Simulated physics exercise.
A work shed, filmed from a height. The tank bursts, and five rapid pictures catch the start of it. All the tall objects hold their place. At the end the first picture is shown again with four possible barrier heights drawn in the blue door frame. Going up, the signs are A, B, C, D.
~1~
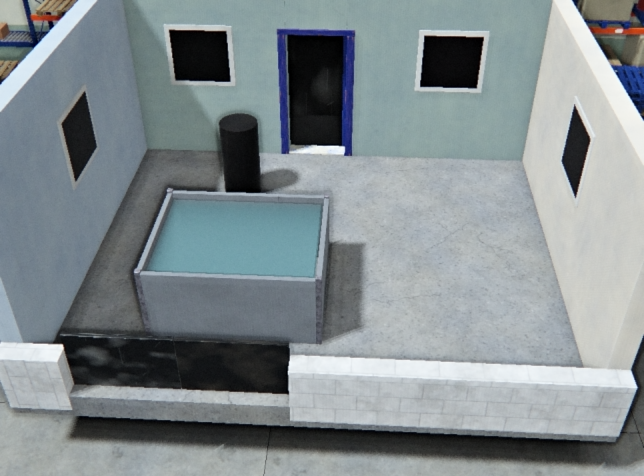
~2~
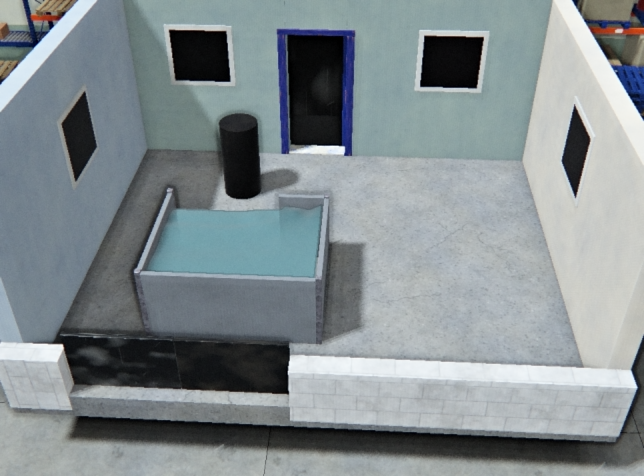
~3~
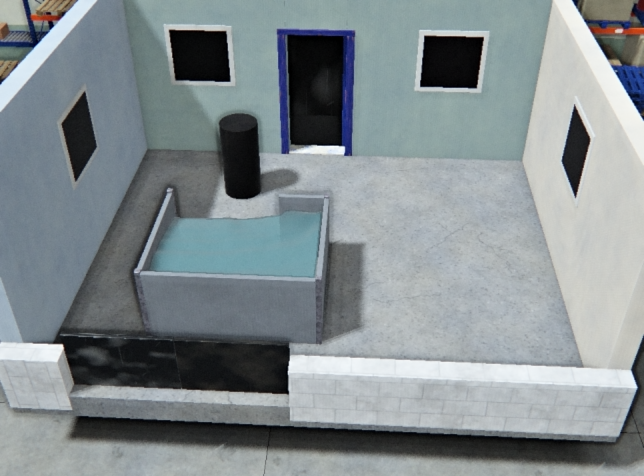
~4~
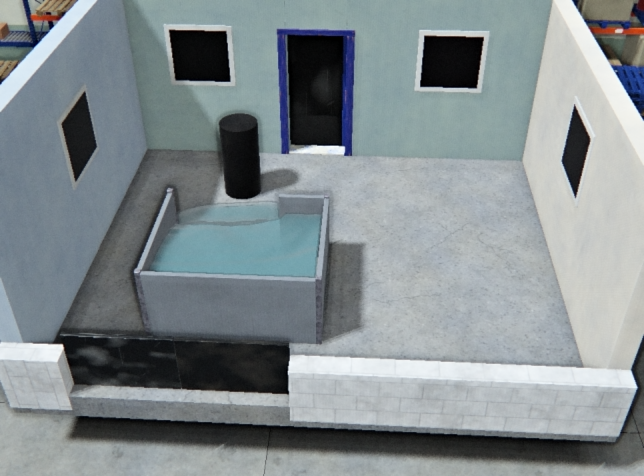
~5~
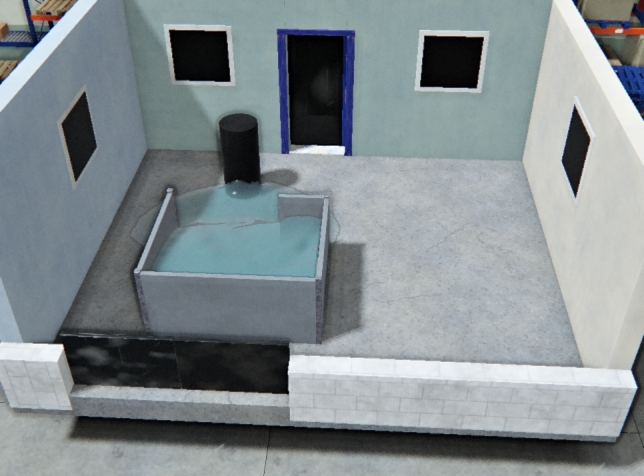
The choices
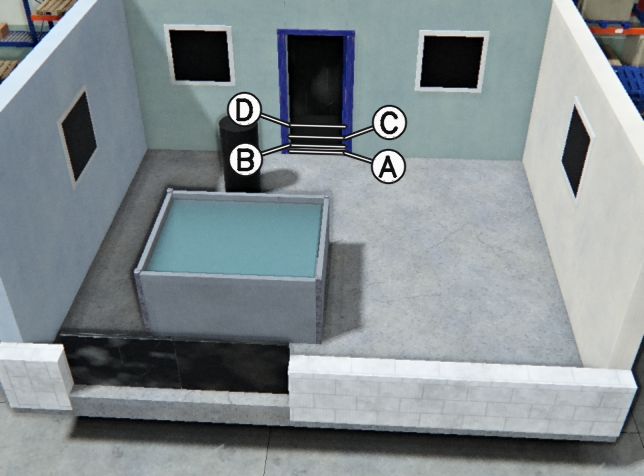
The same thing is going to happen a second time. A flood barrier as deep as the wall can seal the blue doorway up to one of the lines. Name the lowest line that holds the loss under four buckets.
Use height C.
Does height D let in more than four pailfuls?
No, that is safe.
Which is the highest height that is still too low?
Here it is height B.
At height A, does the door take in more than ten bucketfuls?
Yes, it does.
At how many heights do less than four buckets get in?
Two.
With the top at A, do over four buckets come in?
Yes.
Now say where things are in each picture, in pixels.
The first picture shows water in the tank at rest, its middle at (239, 238); foot of the blue doorway at (317, 154); shut gate at (176, 347).
In the second picture, water covers 2 % of the ground, its front hidden from here.
In the third picture, water covers 4 % of the ground, its front hidden from here.
In the fourth picture, water covers 8 % of the ground, its front hidden from here.
In the fifth picture, 13 % of the ground under water, visible out to (276, 185).
In white, A at (317, 152); B at (317, 146); C at (317, 137); D at (317, 125); from the bottom up A, B, C, D.
Choosing A, dozens of bucketfuls pour in.
Choosing B, about 12 bucketfuls get in.
Choosing C, a splash gets over, under a bucket.
Choosing D, nothing gets over.
